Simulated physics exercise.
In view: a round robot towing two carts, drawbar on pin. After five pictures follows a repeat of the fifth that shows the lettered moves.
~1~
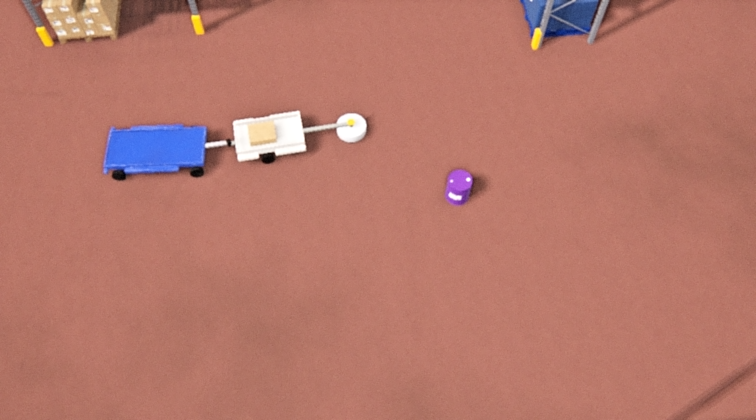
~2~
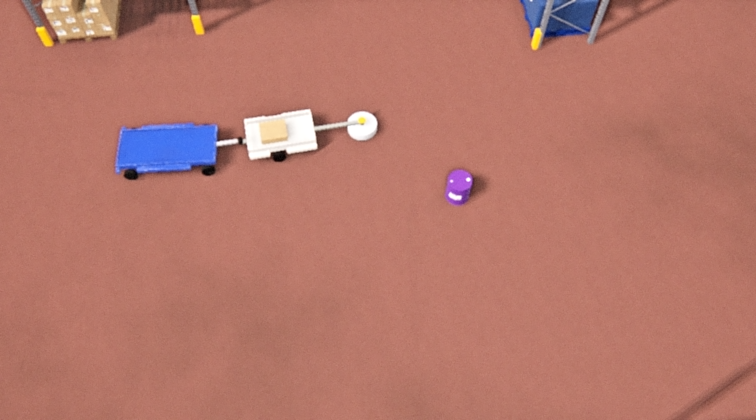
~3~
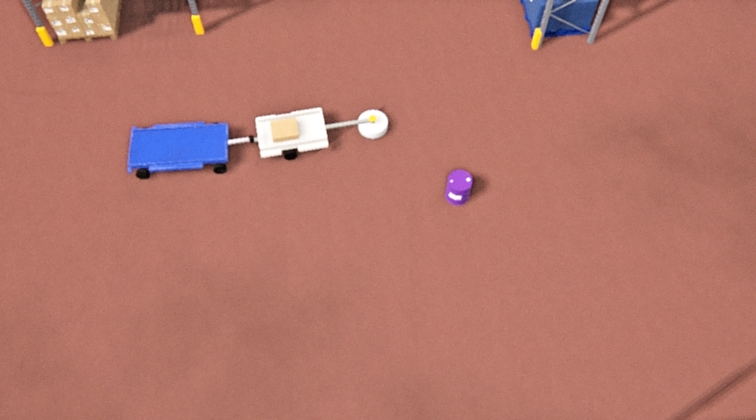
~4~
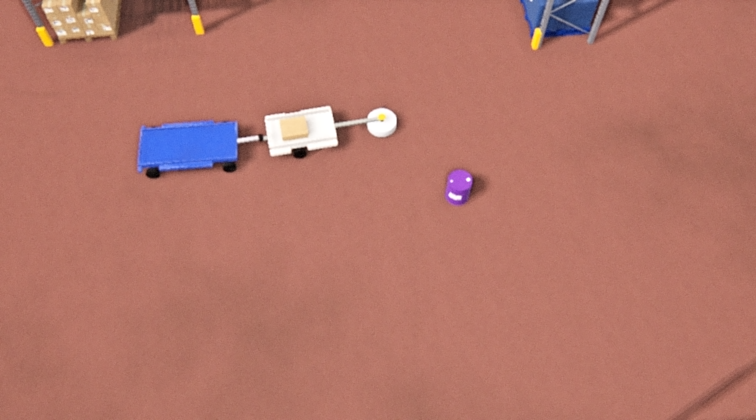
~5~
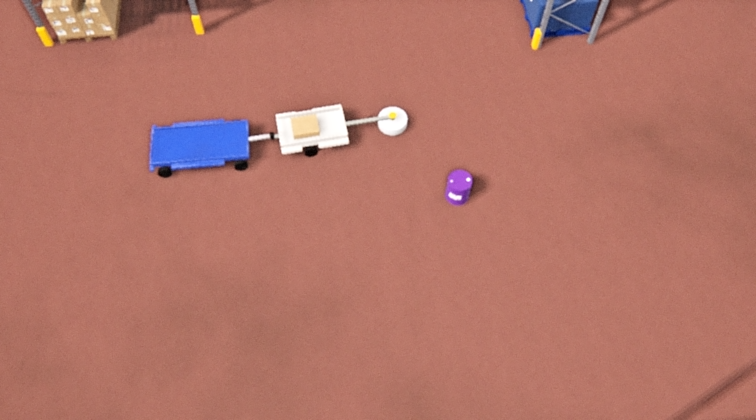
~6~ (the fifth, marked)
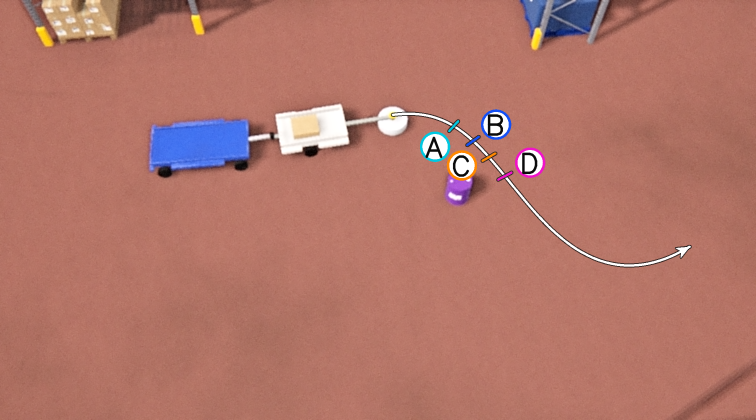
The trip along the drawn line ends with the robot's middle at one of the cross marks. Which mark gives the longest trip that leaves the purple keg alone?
As far as tick D.
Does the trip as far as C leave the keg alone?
For that mark, yes.
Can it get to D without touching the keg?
Yes.
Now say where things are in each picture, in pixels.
In the first frame, white cart (269, 135); blue cart (156, 148); purple keg (457, 195).
In the second frame, robot (362, 125); white cart (280, 133); blue cart (168, 146); purple keg (457, 195).
In the third frame, robot (373, 123); white cart (292, 131); blue cart (179, 145); purple keg (457, 195).
In the fourth frame, robot (382, 121); white cart (301, 130); blue cart (189, 144); purple keg (457, 195).
In the fifth frame, robot (393, 120); white cart (312, 128); blue cart (200, 143); purple keg (457, 195).
On the marked copy, A at (454, 126); B at (473, 141); C at (489, 157); D at (505, 176); the route from (393, 115) via (528, 204) to (690, 247).
Following D. Soon after the start, robot (440, 125), last cart (248, 136).
Later, robot (477, 150), last cart (289, 129).
In the end, robot (504, 181), last cart (324, 126); nothing has been touched.
As for the rest, A is safe but short; B is safe but short; C is safe but short.
